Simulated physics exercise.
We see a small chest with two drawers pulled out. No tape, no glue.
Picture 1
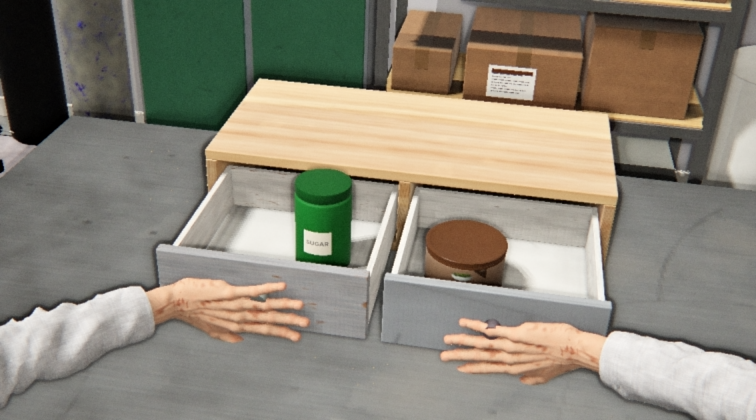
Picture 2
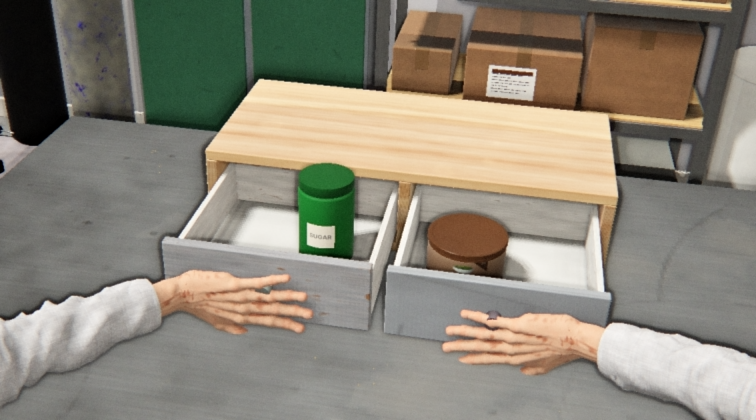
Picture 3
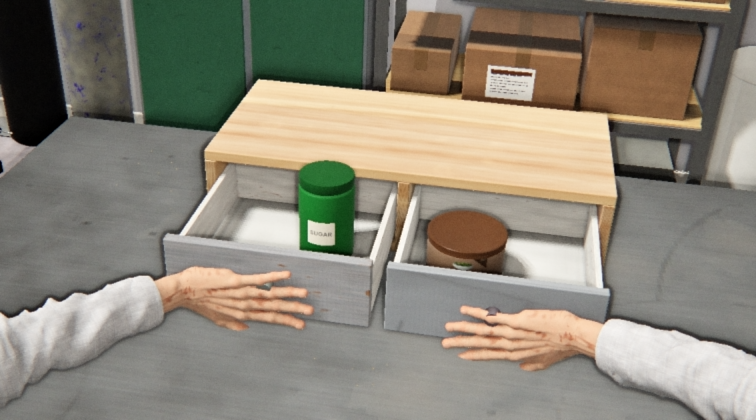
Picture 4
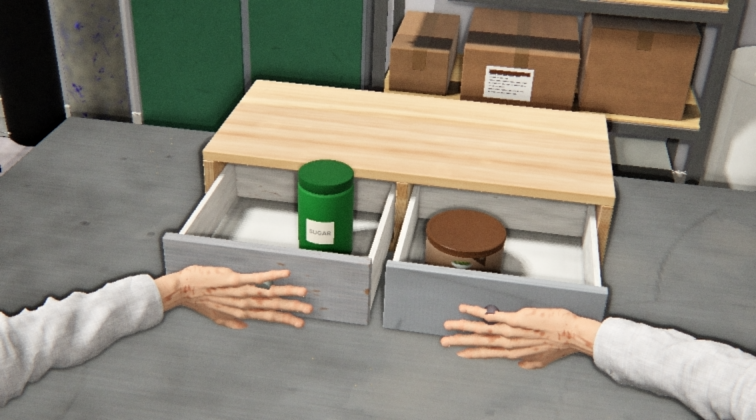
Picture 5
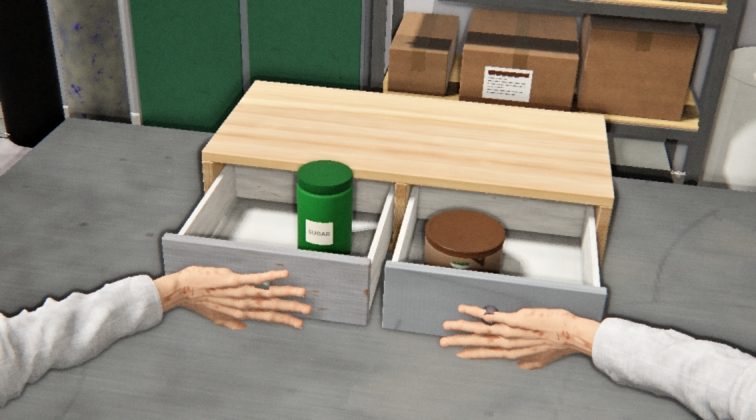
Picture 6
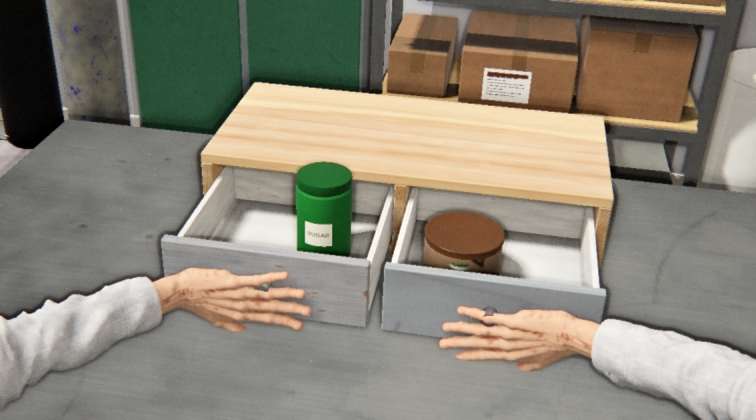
Two open drawers holding a green sugar jar and a brown tub, with two hands resting in front, barely moving.
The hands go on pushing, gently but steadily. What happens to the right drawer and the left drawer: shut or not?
The right drawer shuts flush; the left drawer stays ajar.
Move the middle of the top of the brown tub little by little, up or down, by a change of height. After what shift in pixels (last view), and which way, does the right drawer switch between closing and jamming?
Roughly 12 pixels up.
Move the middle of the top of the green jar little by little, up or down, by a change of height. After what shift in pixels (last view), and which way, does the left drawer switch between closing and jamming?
About 20 pixels down.
Then, 0.38 s past the last view, right drawer starting in; left drawer starting in.
Then, 0.66 s past the last view, right drawer about half in; left drawer about half in.
Finally, the right drawer goes all the way in; the left drawer will not close.
